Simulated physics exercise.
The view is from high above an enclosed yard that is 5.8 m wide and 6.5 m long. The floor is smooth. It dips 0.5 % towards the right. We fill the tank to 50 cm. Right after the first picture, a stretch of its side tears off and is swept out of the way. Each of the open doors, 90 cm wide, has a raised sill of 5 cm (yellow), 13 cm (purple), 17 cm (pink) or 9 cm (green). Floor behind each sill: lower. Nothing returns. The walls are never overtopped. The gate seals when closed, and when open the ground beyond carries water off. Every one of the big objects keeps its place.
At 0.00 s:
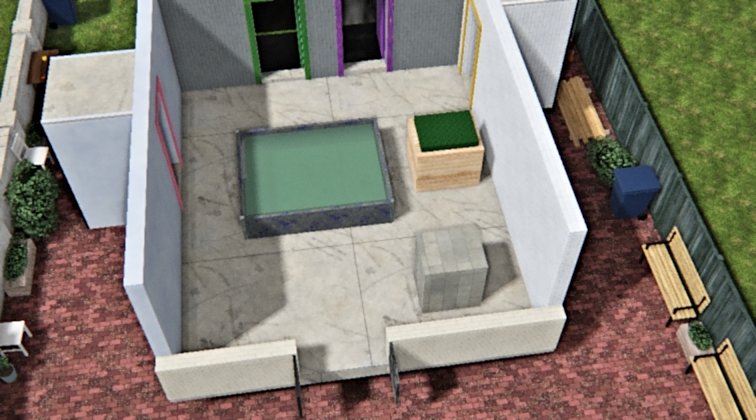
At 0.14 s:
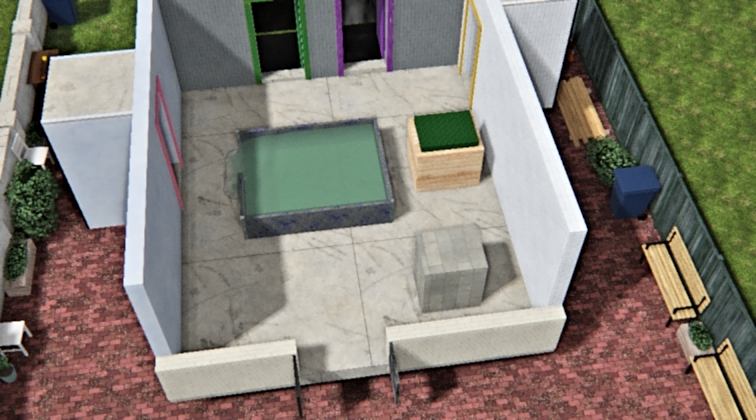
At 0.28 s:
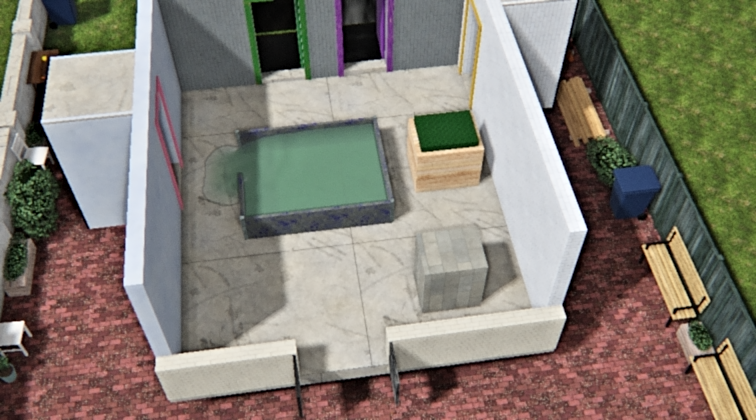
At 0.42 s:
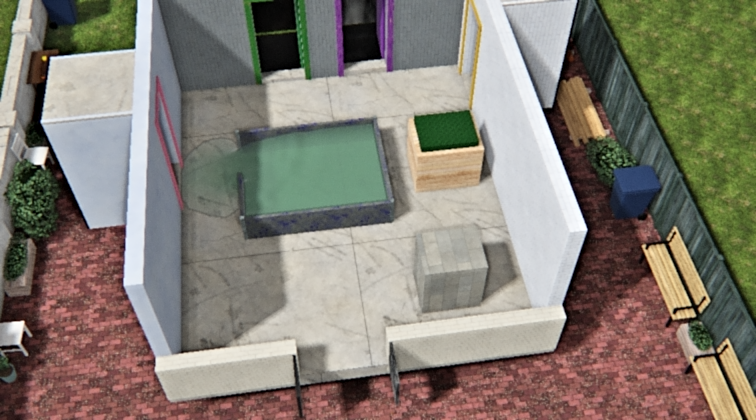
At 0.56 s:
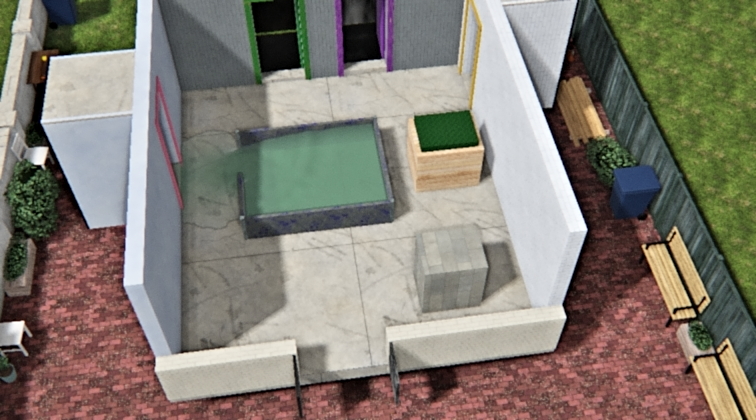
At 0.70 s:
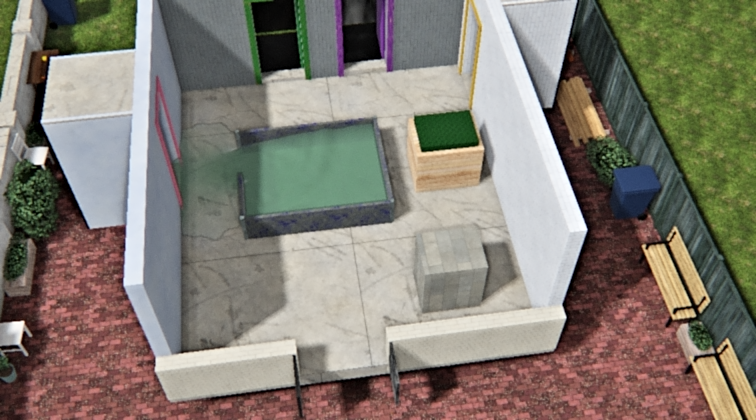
An enclosed yard with a smooth, pale floor is seen from high above, with red brick paving outside. A dark-rimmed tank of green water stands in the middle, left of a green-topped wooden box and a grey block, with green and purple doorframes behind and a pink one on the left wall. The tank's left side opens and water spreads thinly leftward to the wall, while the camera stays still.
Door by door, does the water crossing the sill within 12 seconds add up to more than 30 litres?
One by one: Yellow door: Outstrips the figure; purple door: Lags behind the figure; pink door: Outstrips the figure; green door: Lags behind the figure.
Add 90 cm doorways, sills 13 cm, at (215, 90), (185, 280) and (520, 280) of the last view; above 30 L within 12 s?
First doorway gets there, second falls short, third falls short.
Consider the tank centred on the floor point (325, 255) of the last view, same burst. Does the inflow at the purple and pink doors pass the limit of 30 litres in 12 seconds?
Purple: Within limit; pink: Within limit.
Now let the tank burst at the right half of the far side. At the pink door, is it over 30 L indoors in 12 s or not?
Compared with the limit, pink is less.
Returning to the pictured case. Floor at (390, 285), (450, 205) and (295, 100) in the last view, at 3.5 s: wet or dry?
Point 1: Unreached; point 2: Unreached; point 3: Reached.
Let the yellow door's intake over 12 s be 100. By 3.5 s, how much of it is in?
Roughly 0 percent is in by then.
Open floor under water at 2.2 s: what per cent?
Wet share: Near 25 percent.
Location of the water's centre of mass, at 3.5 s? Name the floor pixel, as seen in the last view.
Its balance point sits around (278, 178).
After 1.4 s water covers 10 % of the floor and is deepest (35 cm) near (182, 178); yellow door not reached, purple door not reached, pink door 32 cm at the sill, 39 L in, green door not reached.
After 2.2 s water covers 25 % of the floor and is deepest (35 cm) near (182, 178); yellow door not reached, purple door not reached, pink door 34 cm at the sill, 107 L in, green door 2 cm at the sill, 0 L in.
After 3.5 s water covers 45 % of the floor and is deepest (26 cm) near (182, 91); yellow door not reached, purple door 3 cm at the sill, 0 L in, pink door 25 cm at the sill, 186 L in, green door 8 cm at the sill, 0 L in.
After 7.0 s water covers 80 % of the floor and is deepest (16 cm) near (182, 178); yellow door 12 cm at the sill, 45 L in, purple door 3 cm at the sill, 0 L in, pink door 15 cm at the sill, 215 L in, green door 7 cm at the sill, 0 L in.
After 12.0 s water covers 100 % of the floor and is deepest (11 cm) near (513, 250); yellow door 9 cm at the sill, 140 L in, purple door 6 cm at the sill, 0 L in, pink door 8 cm at the sill, 215 L in, green door 4 cm at the sill, 0 L in.
